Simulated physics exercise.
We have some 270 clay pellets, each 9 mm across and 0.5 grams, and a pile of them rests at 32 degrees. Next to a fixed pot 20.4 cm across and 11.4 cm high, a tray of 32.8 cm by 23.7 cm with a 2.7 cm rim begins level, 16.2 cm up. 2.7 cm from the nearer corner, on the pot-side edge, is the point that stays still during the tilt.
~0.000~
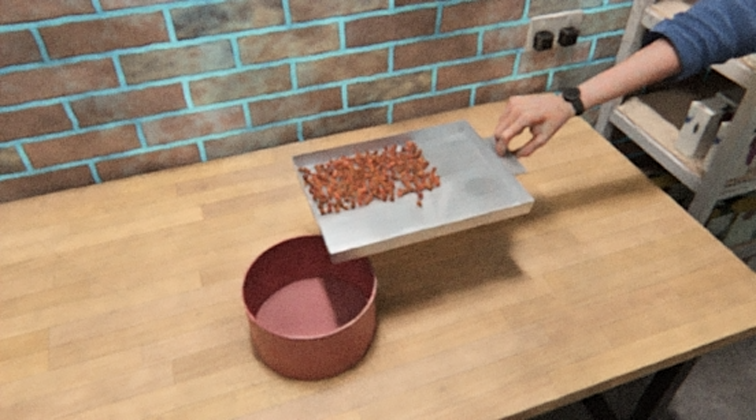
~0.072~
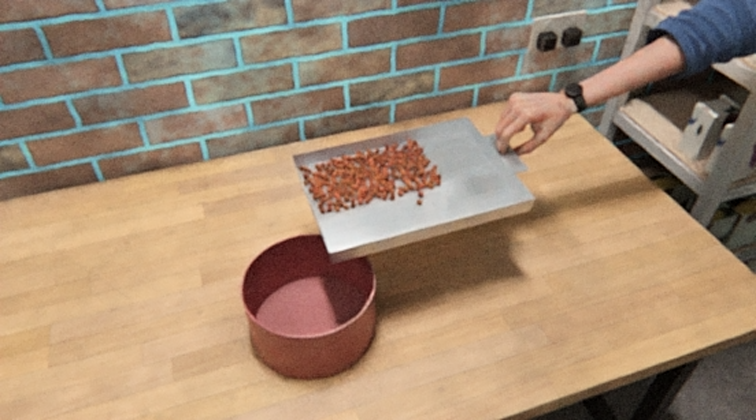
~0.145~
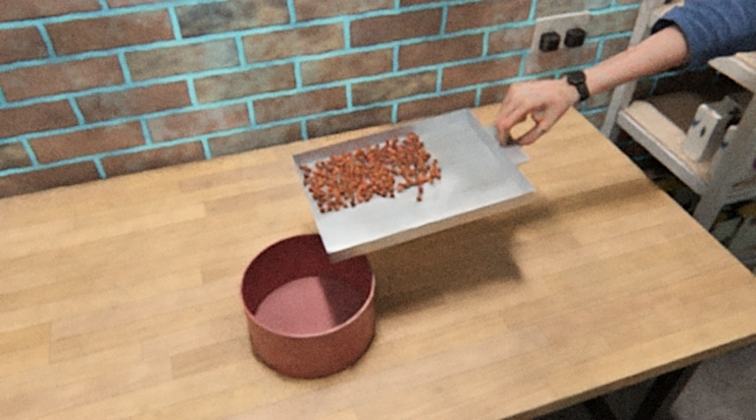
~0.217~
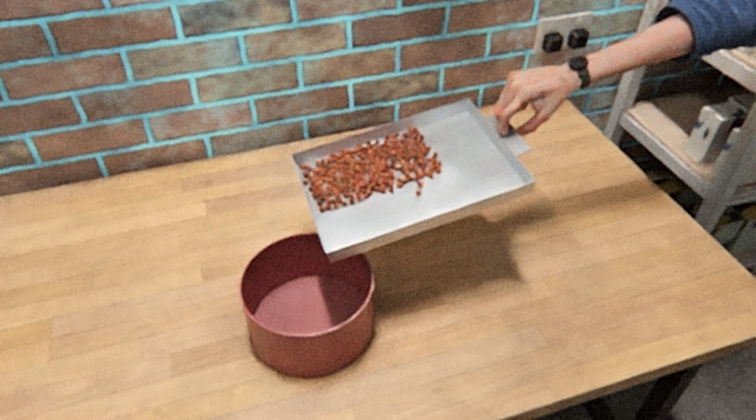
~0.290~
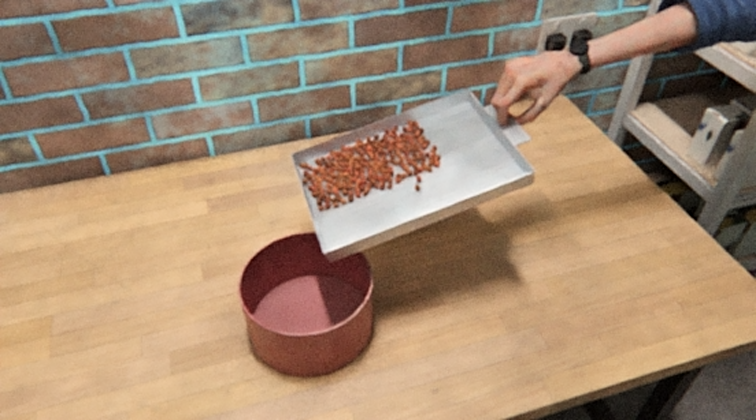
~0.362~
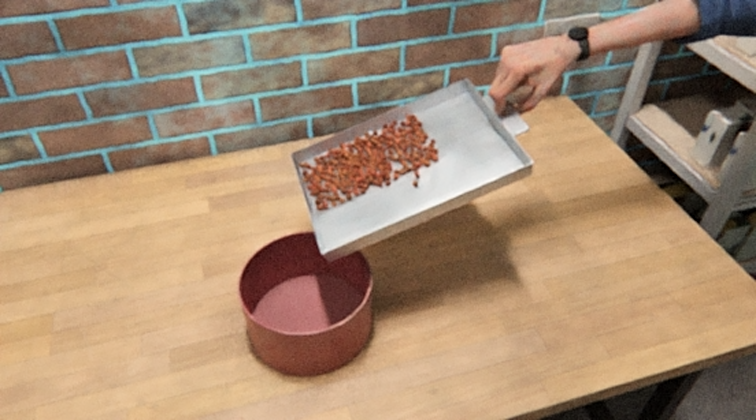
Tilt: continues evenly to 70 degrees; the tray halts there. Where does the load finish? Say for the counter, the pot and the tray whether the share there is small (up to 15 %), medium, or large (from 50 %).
Counter: Small. Pot: Small. Tray: Large.
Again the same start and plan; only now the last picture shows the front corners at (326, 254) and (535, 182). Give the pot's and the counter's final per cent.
Split: Pot = 0, counter = 0.
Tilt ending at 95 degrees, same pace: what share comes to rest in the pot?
That would be around 35 percent.
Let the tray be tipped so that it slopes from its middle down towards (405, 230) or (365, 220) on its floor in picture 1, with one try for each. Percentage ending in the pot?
Approximately 0 percent, then 0 percent.
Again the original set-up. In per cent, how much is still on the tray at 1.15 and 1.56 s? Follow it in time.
Sequence: 100; 100.
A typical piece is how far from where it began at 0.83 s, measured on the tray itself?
Roughly 4 cm.
After 0.83 s, tilt 42 degrees; the tray holds 100 %, the pot 0 %.
After 1.15 s, tilt 59 degrees; the tray holds 100 %, the pot 0 %.
After 1.56 s, tilt 70 degrees; the tray holds 100 %, the pot 0 %.
In the end, at 1.9 s, counter 0 %, pot 0 %, tray 100 %.
